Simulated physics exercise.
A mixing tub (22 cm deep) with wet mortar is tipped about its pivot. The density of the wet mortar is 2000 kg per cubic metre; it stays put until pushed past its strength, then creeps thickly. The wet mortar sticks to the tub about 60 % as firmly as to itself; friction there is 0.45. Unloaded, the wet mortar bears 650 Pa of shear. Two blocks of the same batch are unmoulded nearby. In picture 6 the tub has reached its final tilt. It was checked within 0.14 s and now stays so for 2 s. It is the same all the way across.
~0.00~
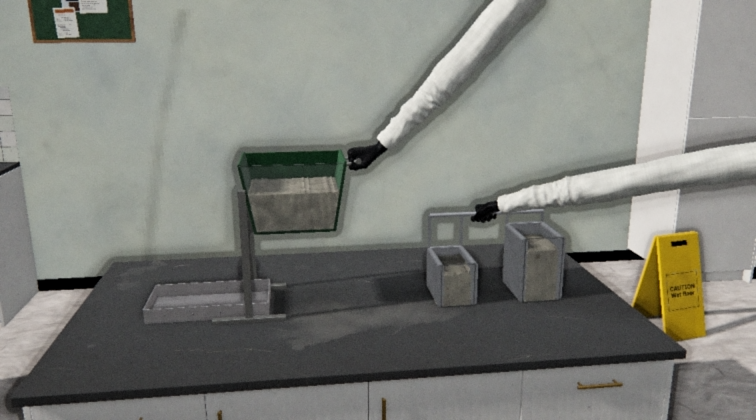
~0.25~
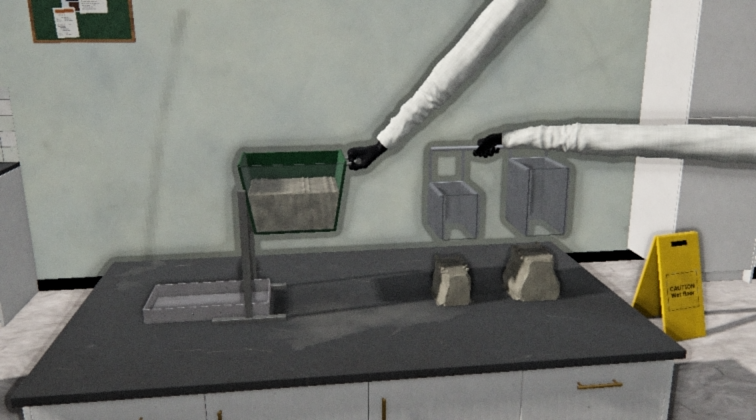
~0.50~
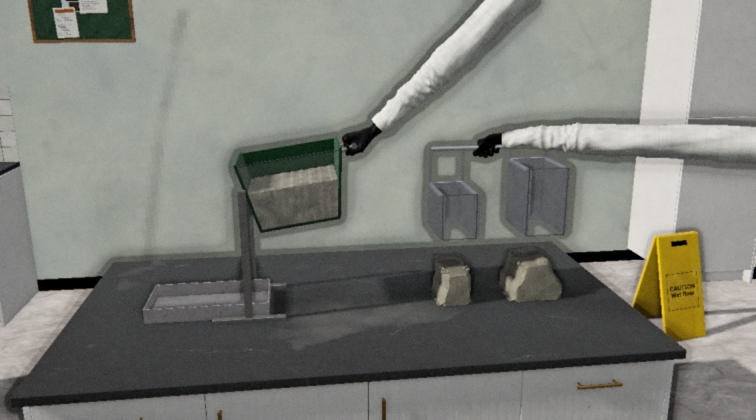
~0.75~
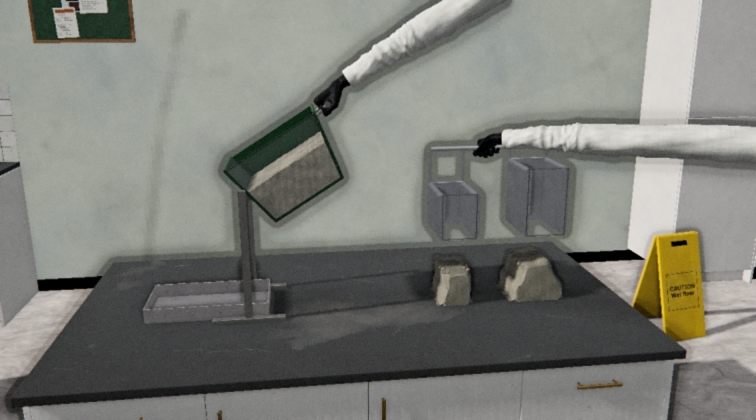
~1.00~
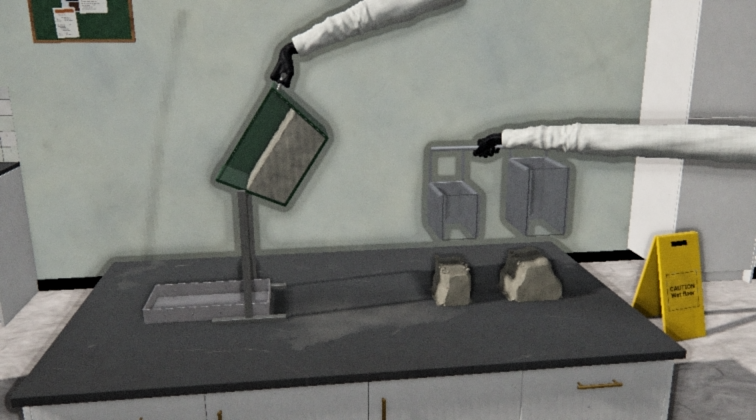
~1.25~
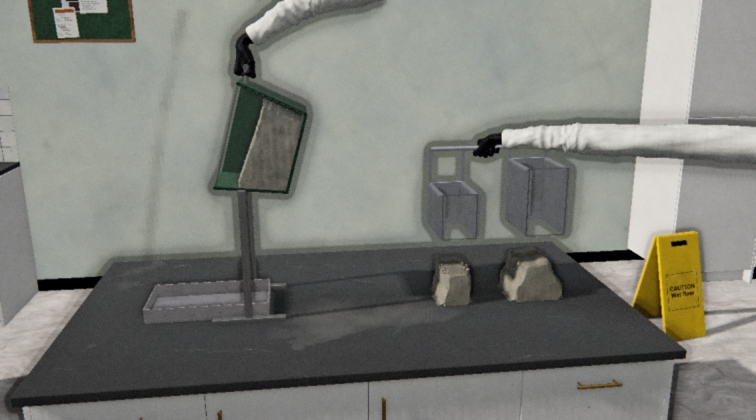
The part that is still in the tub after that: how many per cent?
It comes to some 100 %.
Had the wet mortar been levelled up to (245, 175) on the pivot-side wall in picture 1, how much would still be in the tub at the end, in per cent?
In that case some 65 per cent.
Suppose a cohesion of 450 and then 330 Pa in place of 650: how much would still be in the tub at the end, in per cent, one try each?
In that order: 80 %, 70 %.
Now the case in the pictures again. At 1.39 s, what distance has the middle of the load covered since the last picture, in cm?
Roughly 3 cm.
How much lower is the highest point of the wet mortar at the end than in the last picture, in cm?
Roughly 6 cm.
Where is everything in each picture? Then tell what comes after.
The first picture shows handle-side rim at (344, 162), tilt 0 degrees; top of the wet mortar at (336, 191); blocks stand 13 cm, 20 cm (left to right).
The second picture shows handle-side rim at (344, 162), tilt 0 degrees; top of the wet mortar at (336, 191); blocks stand 12 cm, 16 cm (left to right).
The third picture shows handle-side rim at (339, 149), tilt 8 degrees; top of the wet mortar at (334, 179); blocks stand 12 cm, 15 cm (left to right).
The fourth picture shows handle-side rim at (312, 113), tilt 32 degrees; top of the wet mortar at (321, 143); blocks stand 12 cm, 15 cm (left to right).
The fifth picture shows handle-side rim at (271, 90), tilt 57 degrees; top of the wet mortar at (295, 114); blocks stand 12 cm, 15 cm (left to right).
The sixth picture shows handle-side rim at (237, 85), tilt 74 degrees; top of the wet mortar at (264, 108); blocks stand 12 cm, 15 cm (left to right).
After 1.39 s, the tub is at 74 degrees and holds 100 %.
After 1.56 s, the tub is at 74 degrees and holds 100 %.
After 1.73 s, the tub is at 74 degrees and holds 100 %.
After 1.90 s, the tub is at 74 degrees and holds 100 %.
After 3.25 s, at the end, the tub is at 74 degrees and holds 100 %.
